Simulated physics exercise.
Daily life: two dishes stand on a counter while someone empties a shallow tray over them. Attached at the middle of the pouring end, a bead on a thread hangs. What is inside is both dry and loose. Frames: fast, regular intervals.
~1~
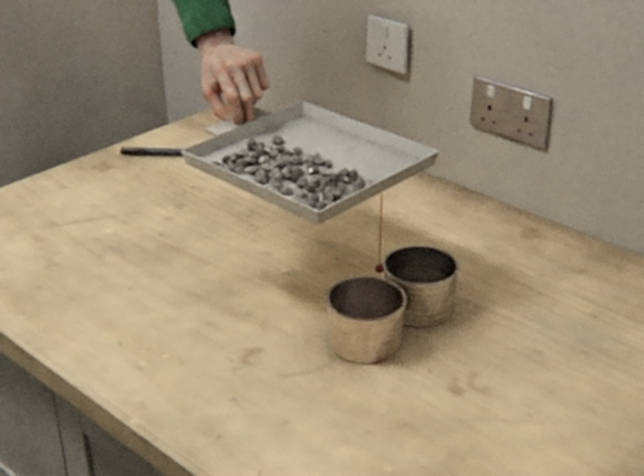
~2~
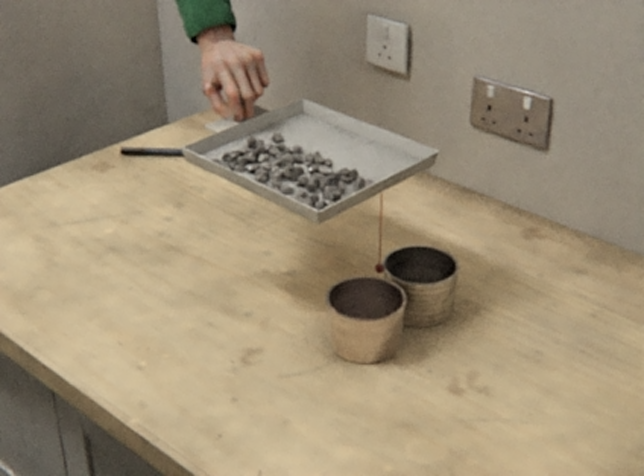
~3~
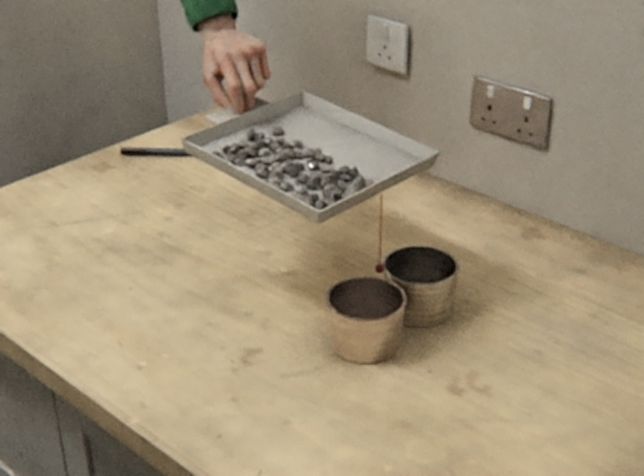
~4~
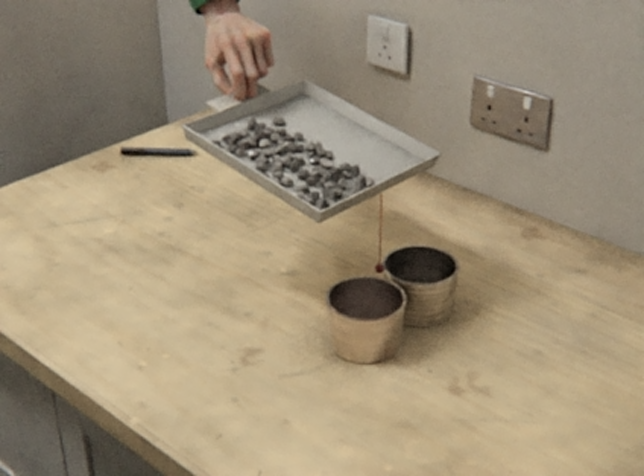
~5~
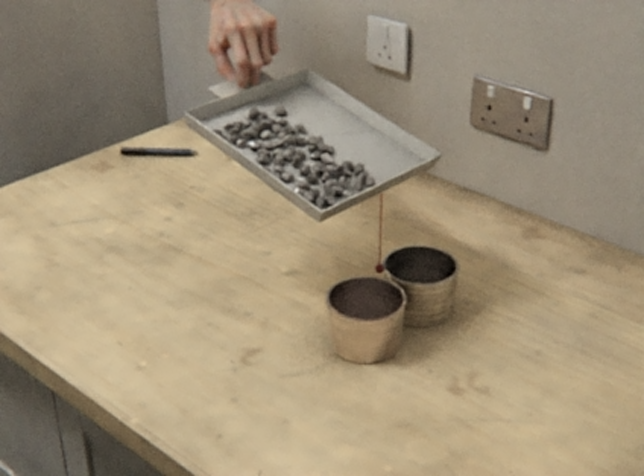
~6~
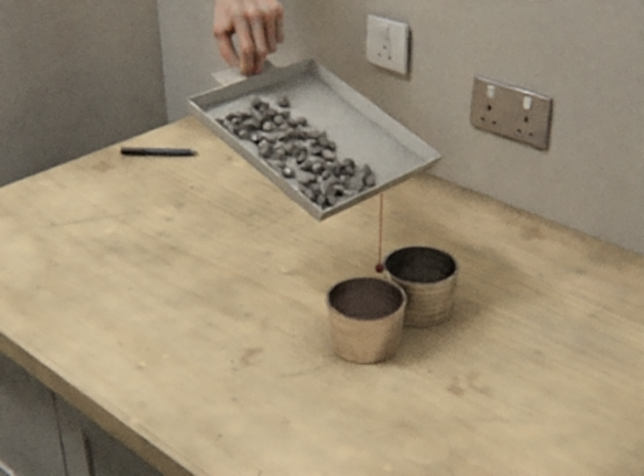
A hand in a green sleeve gradually raised the back of a shallow tray of gravel, tilting it more steeply above two round dishes on a wooden counter, while a bead hung on a thread.
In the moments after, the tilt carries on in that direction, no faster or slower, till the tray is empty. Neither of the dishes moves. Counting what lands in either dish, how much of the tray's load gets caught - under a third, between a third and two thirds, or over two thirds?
A third to two thirds.
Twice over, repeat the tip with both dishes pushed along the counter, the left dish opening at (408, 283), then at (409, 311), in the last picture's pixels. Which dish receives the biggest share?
The one on the left side first, then the one on the left side.
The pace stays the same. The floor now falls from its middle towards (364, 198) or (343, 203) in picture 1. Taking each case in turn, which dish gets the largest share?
Case 1 - the one at left; case 2 - the one at left.
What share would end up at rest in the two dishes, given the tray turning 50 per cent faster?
Roughly 30 %.
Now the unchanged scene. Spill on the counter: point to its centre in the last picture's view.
I'd say near (461, 366), give or take.
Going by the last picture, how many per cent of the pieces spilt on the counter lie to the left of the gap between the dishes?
Roughly 10 in a hundred.
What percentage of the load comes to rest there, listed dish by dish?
Out of every hundred, close to 30 go left and close to 30 go right.
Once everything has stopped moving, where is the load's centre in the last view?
Near pixel (400, 331).
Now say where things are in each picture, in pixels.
The first frame shows corners of the pouring end (319, 209) and (434, 151), level; middle of the load (286, 173), bits of gravel; left dish (395, 331); right dish (449, 296); bead on its thread (380, 269).
The second frame shows corners of the pouring end (319, 209) and (435, 151), level; middle of the load (286, 172).
The third frame shows corners of the pouring end (320, 209) and (435, 152), tipped barely, level across its low end; middle of the load (286, 168).
The fourth frame shows corners of the pouring end (321, 209) and (436, 153), tipped a little, level across its low end; middle of the load (287, 162).
The fifth frame shows corners of the pouring end (322, 209) and (437, 154), tipped a little, level across its low end; middle of the load (288, 155).
The sixth frame shows corners of the pouring end (323, 209) and (438, 155), tipped clearly, level across its low end; middle of the load (290, 149); left dish (395, 331); right dish (449, 296).
Just after the last frame, tray tipped steeply; almost all on the tray; just a few in the air.
A moment on, tray tipped past a quarter turn; roughly a third on the tray; about a tenth in the left dish; about a tenth in the right dish; about a tenth outside both; roughly a quarter in the air.
Further on, tray tipped past a quarter turn; roughly a quarter in the left dish; roughly a quarter in the right dish; roughly half outside both.
When it is over, tray tipped past a quarter turn; roughly a quarter in the left dish; roughly a quarter in the right dish; roughly half outside both.
